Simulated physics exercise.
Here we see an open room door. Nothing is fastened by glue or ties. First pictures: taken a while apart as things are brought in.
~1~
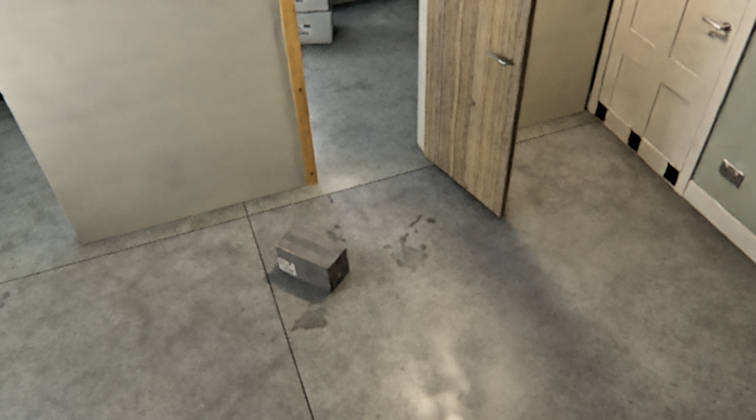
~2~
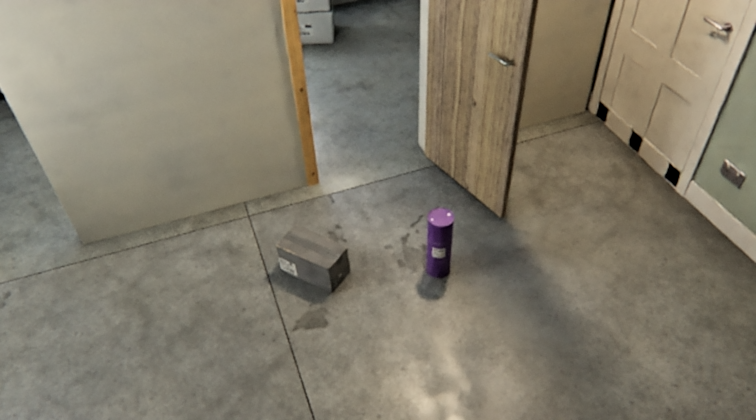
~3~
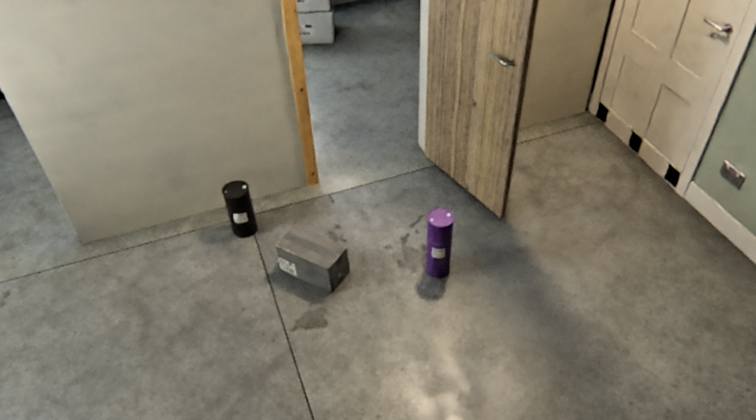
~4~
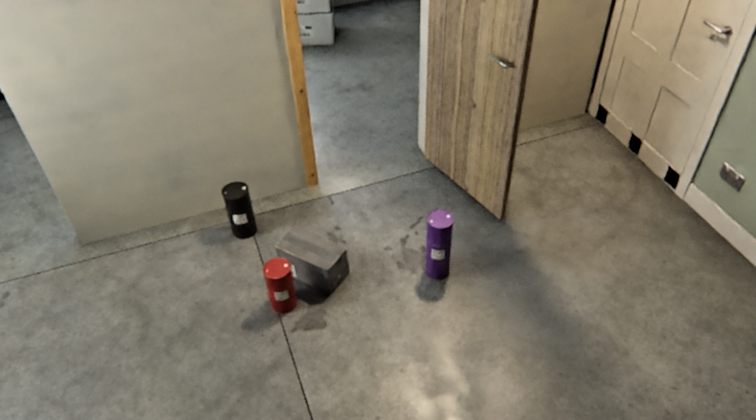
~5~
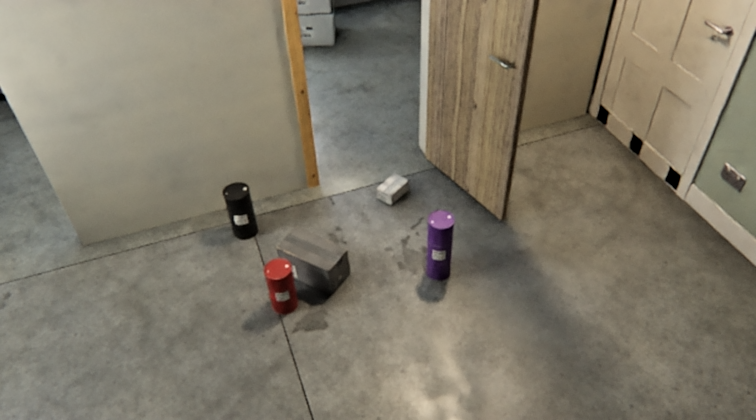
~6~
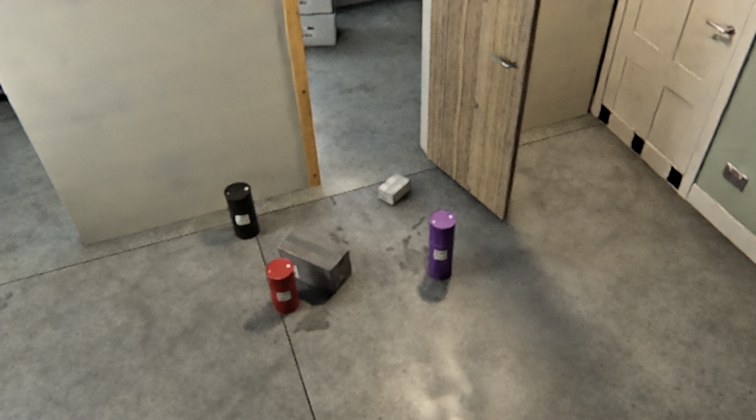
A grey box sits near an open door as canisters and a white box appear.
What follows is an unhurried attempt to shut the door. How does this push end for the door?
It swings fully shut.
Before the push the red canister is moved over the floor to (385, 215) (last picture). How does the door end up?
In the end the door is hindered.
Then, 1.50 s past the last view, door 50° open.
Then, 2.20 s past the last view, door 20° open; white box displaced about its own width near (370, 177).
Finally, door 0° open; moved from the start, white box; the other 4 still in place. Final places as the last picture's camera would see them, white box near (360, 161).
